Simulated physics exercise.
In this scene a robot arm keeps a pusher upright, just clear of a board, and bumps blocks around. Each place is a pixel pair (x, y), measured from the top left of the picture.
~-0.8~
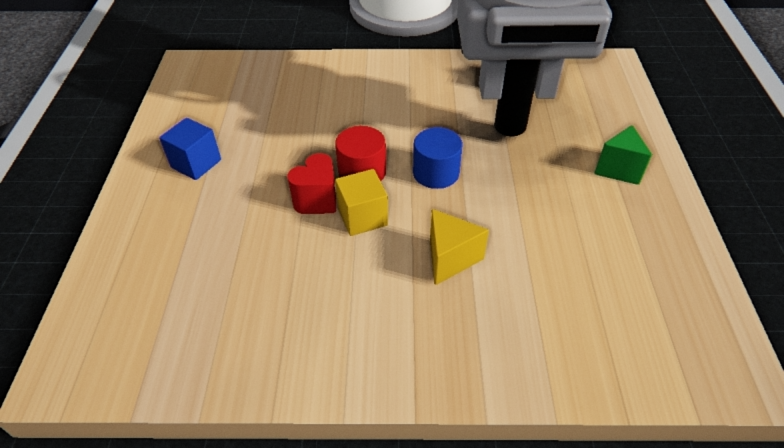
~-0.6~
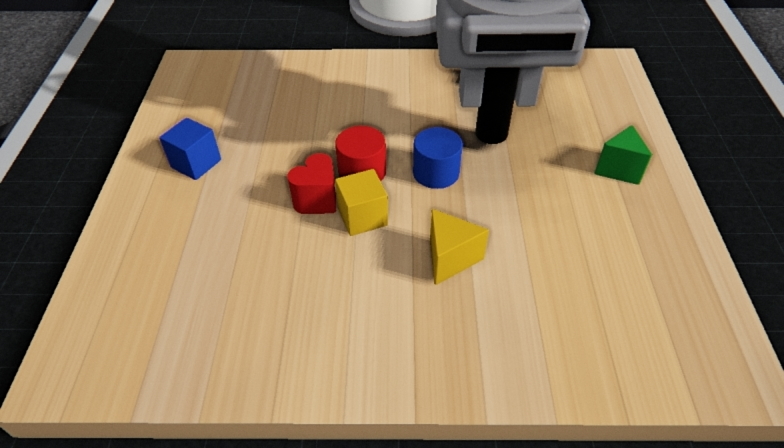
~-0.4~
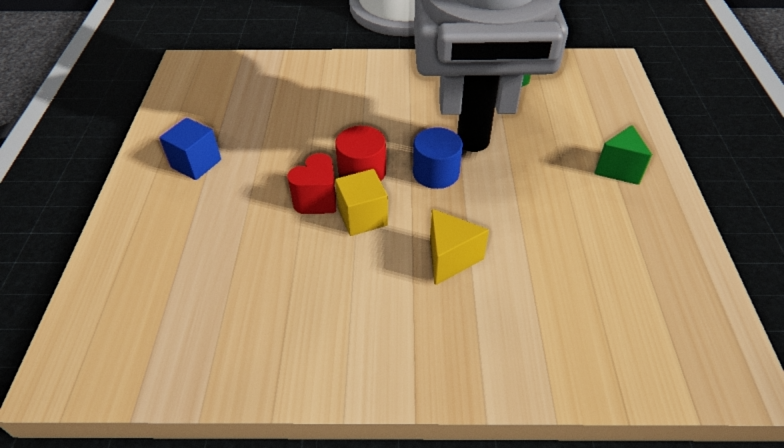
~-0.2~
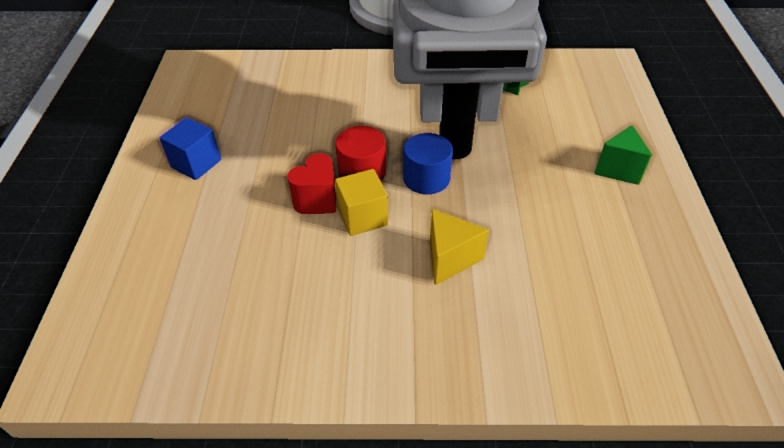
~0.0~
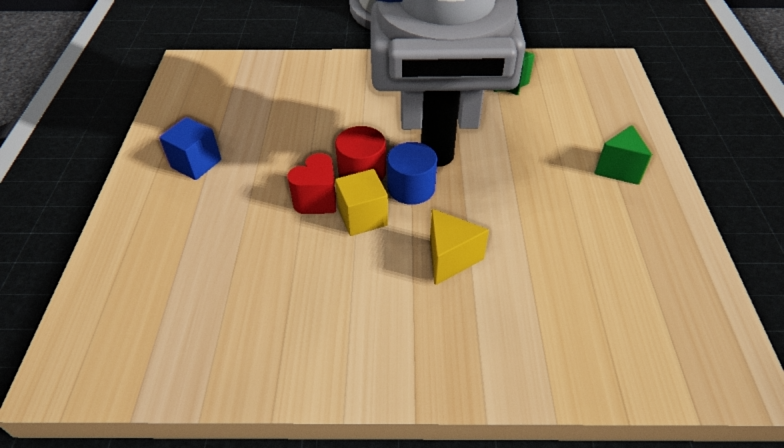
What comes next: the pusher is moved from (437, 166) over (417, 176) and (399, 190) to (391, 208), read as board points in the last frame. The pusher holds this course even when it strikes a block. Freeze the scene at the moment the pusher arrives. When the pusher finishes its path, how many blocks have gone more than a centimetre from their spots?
It's going to be two.
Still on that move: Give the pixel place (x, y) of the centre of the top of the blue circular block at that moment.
Somewhere near (357, 200).
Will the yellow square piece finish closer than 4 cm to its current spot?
The answer is no.
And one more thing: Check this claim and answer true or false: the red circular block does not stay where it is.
Verdict: False.
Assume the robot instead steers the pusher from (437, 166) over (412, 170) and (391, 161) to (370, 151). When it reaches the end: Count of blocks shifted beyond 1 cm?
The number of blocks that move over 1 cm is two.
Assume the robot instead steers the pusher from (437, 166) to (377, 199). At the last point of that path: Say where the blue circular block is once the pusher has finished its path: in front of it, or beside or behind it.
The pusher should keep driving it forward.
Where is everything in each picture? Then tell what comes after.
In the first frame, tip of the pusher at (510, 127), middles of tops, red circular block at (360, 141), yellow square piece at (361, 187), blue circular block at (438, 142).
In the second frame, pusher at (492, 134), nothing pushed.
In the third frame, pusher at (473, 141), nothing pushed.
In the fourth frame, pusher at (455, 149), blue circular block at (428, 148).
In the fifth frame, pusher at (437, 156), red circular block at (360, 141), yellow square piece at (361, 187), blue circular block at (412, 157).
The first path, step by step. Halfway along, pusher at (407, 173); yellow square piece at (343, 201); blue circular block at (382, 178).
At the end, pusher at (391, 198); red circular block unmoved; yellow square piece at (314, 220), turned 20° anticlockwise; blue circular block at (357, 200).
